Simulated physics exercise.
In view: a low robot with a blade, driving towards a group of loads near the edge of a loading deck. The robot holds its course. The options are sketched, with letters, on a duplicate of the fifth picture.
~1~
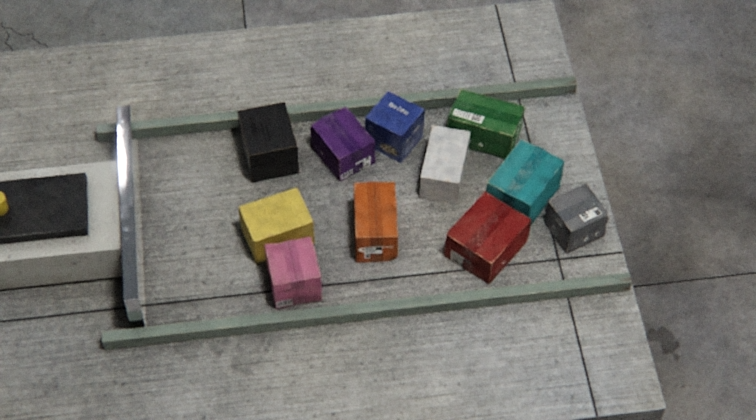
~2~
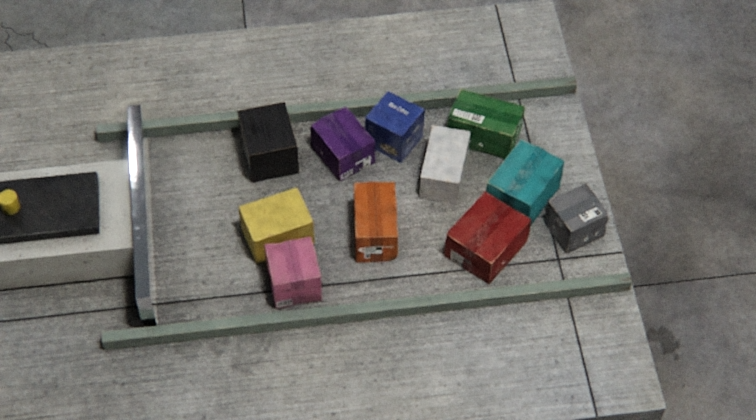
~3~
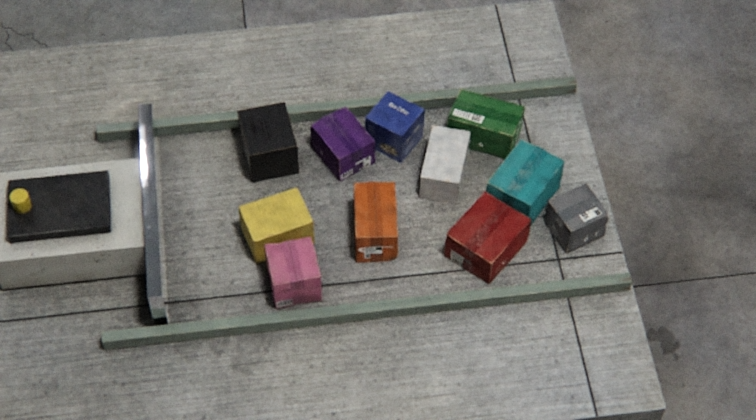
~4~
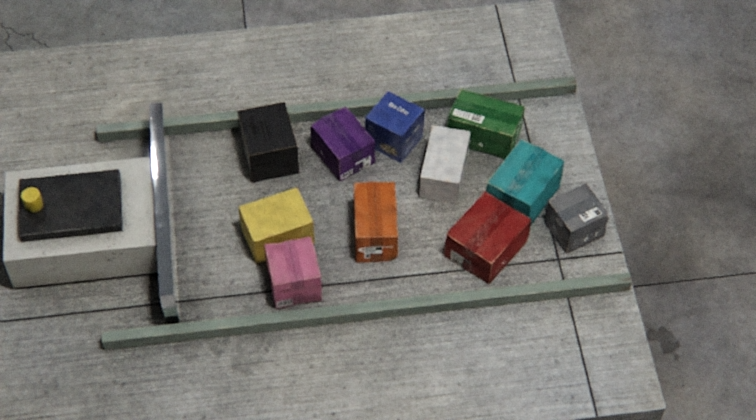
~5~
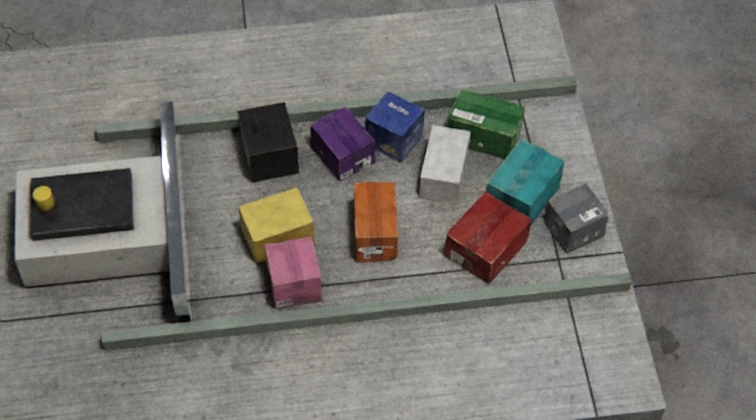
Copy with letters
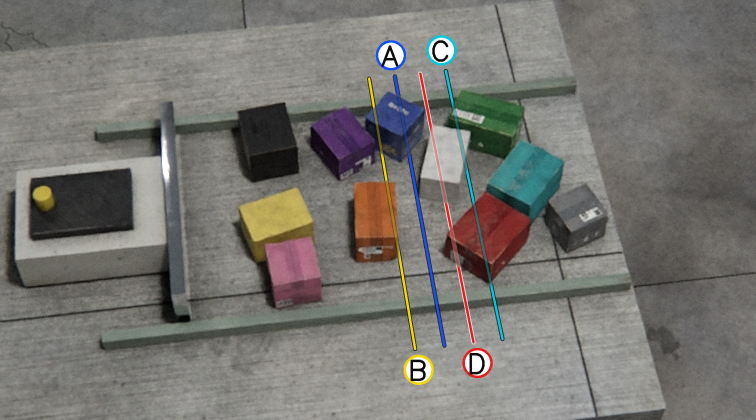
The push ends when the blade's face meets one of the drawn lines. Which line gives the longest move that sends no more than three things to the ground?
C is the last line within the limit.
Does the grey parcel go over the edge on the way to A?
No.
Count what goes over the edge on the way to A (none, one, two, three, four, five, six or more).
By then, none.
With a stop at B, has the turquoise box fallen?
No.
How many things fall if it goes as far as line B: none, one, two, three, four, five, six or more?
In all, none.
On the copy, A at (418, 202); B at (391, 205); C at (472, 196); D at (445, 199).
On C. First, robot (199, 190); pink box (321, 270); blue box (403, 127).
Then, robot (308, 179); grey parcel (586, 217); green parcel (552, 119).
Finally, robot (389, 170); green parcel over the edge; turquoise box over the edge; three fallen.
By contrast, A is within the limit but short; B is within the limit but short; D is within the limit but short.
